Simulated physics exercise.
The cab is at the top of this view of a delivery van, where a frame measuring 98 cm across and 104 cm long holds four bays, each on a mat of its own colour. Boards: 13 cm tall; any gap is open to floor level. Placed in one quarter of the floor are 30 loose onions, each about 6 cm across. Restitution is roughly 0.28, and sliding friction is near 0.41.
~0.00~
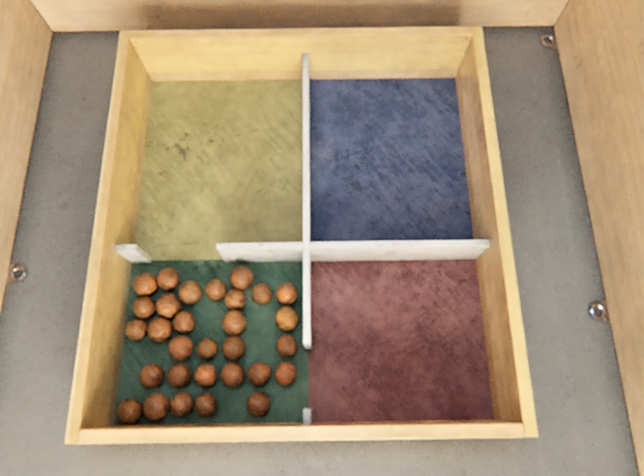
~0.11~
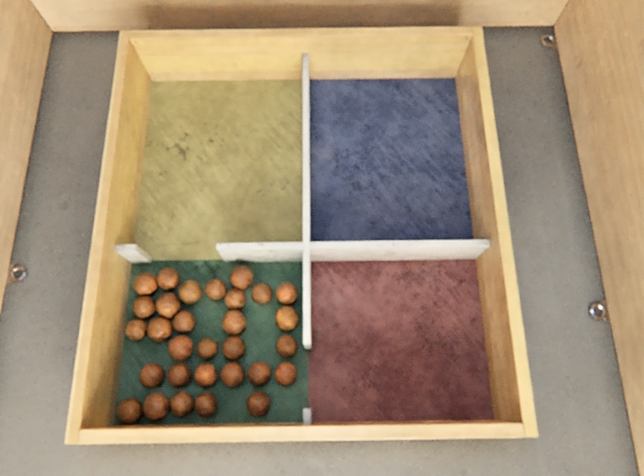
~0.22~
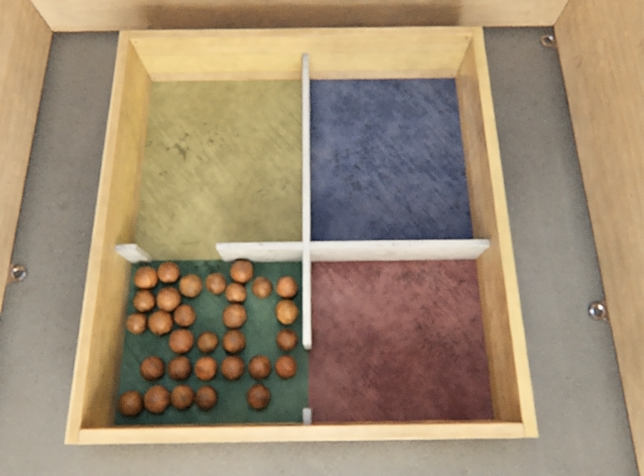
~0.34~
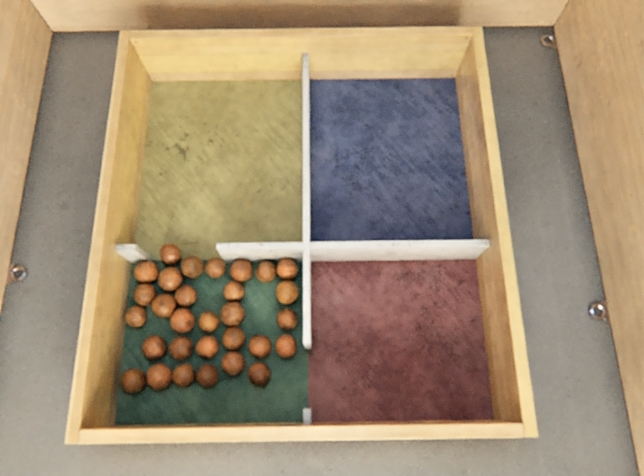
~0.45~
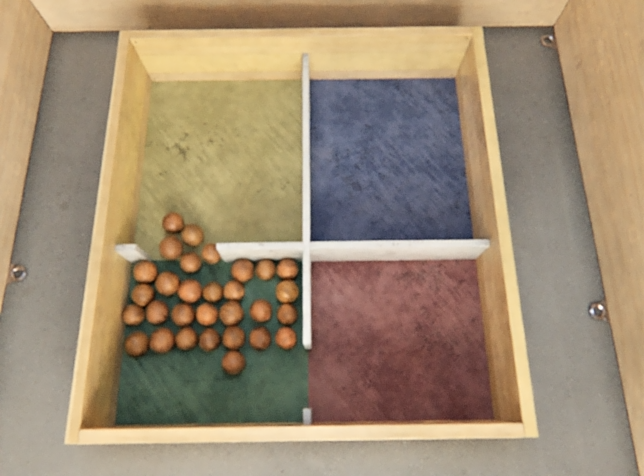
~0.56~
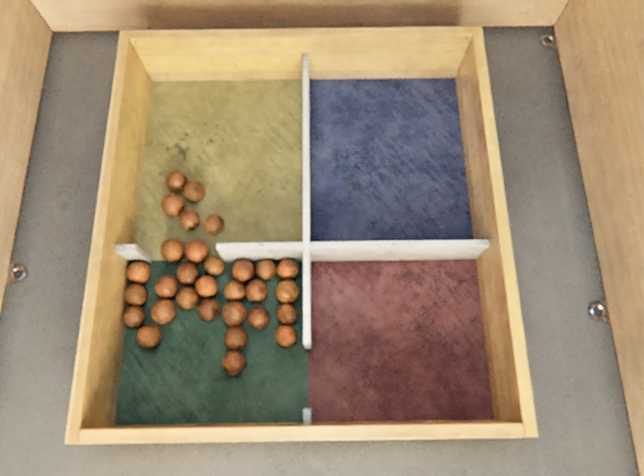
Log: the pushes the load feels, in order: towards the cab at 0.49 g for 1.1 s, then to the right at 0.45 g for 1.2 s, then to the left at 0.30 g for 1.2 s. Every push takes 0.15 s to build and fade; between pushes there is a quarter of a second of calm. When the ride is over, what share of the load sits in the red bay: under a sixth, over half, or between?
Looks like less than one in six ends up there.
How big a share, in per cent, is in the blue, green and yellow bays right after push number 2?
Per cent by then - blue: 0, green: 30, yellow: 60.
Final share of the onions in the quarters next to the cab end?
That works out to roughly 70 percent.
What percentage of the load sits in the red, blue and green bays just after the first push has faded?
The split is red 0, blue 0, green 40 percent.
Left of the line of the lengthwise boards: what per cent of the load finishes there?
Near enough 100 per cent, I'd say.
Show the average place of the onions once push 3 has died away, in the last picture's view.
Average position: About (161, 202).
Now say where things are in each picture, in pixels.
Middle of the blue mat (387, 161); middle of the green mat (215, 339); middle of the red mat (398, 337); middle of the yellow mat (224, 163); 30 in the green bay; the onion farthest behind, in the direction of the first push, is at (130, 411), in the first frame.
In the second frame, 30 in the green bay; the onion farthest behind, in the direction of the first push, is at (130, 410).
In the third frame, 30 in the green bay; the onion farthest behind, in the direction of the first push, is at (131, 403).
In the fourth frame, 29 in the green bay and 1 in the yellow bay; the onion farthest behind, in the direction of the first push, is at (133, 381).
In the fifth frame, 26 in the green bay and 4 in the yellow bay; the onion farthest behind, in the direction of the first push, is at (234, 362).
In the sixth frame, 23 in the green bay and 7 in the yellow bay; the onion farthest behind, in the direction of the first push, is at (234, 362).
After push 1 (1.34 s), 13 in the green bay and 17 in the yellow bay.
After push 2 (2.79 s), 1 in the red bay, 10 in the green bay and 19 in the yellow bay.
After push 3 (4.24 s), 10 in the green bay and 20 in the yellow bay.
When it is over (at 4.56 s), 10 in the green bay and 20 in the yellow bay. Asked share, 0 of 30, 0 per cent.
